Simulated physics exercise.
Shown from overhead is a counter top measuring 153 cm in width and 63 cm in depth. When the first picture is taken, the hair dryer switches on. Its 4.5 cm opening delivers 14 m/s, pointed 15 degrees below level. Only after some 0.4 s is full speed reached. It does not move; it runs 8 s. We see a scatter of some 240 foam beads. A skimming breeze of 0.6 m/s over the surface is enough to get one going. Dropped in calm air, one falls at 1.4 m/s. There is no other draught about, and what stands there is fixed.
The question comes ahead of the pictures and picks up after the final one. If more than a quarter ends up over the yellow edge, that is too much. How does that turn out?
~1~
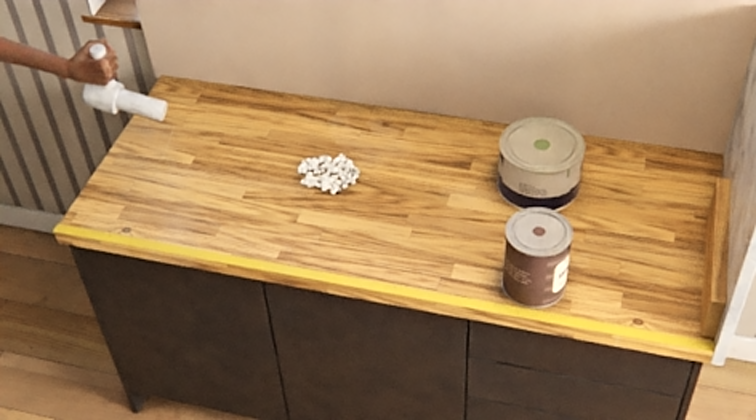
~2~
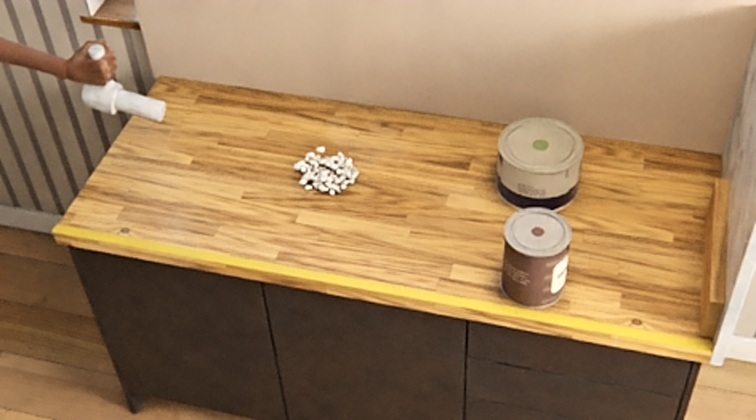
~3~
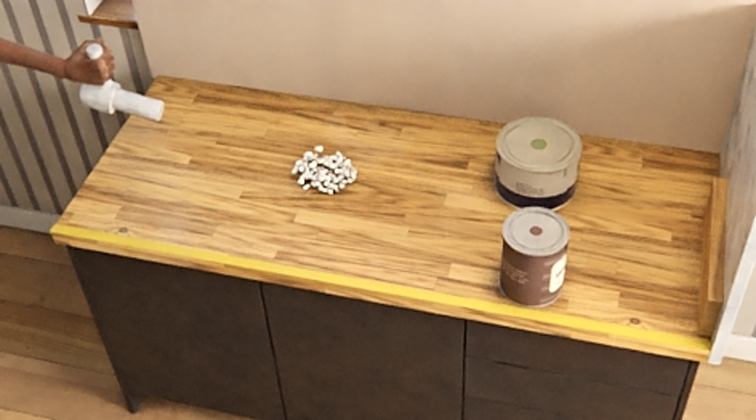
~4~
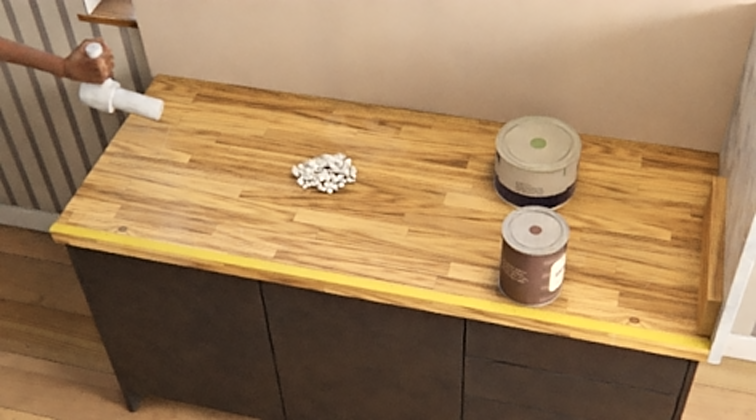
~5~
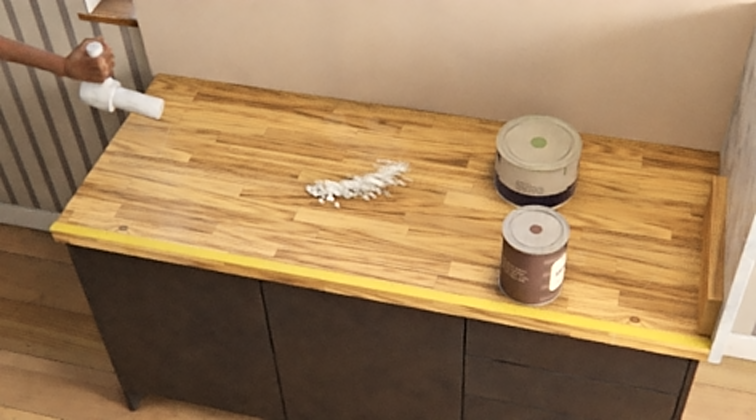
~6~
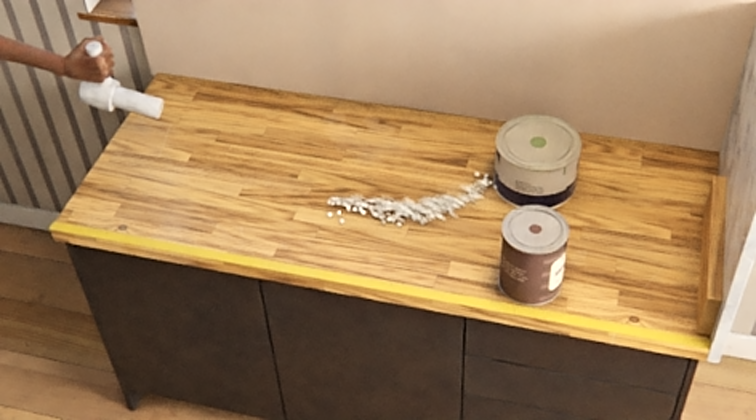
In the end the amount is too much.
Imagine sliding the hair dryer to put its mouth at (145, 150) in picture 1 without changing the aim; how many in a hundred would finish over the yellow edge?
The share would be near 3 %.
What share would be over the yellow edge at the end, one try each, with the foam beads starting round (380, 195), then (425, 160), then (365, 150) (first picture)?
90, 90 and 90 in a hundred, respectively.
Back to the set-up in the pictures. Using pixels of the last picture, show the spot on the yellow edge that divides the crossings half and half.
At roughly pixel (556, 322).
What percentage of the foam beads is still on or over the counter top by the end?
Roughly 5 per cent.
Then, 1.2 s after the last picture, 28 % are on the move or not yet settled, 77 % are over the yellow edge; the middle of those still in play is near (641, 272).
Then, 2.2 s after the last picture, 12 % are on the move or not yet settled, 88 % are over the yellow edge.
Then, 4.0 s after the last picture, 6 % are on the move or not yet settled, 91 % are over the yellow edge.
Then, 7.6 s after the last picture, at the end, 94 % are over the yellow edge.
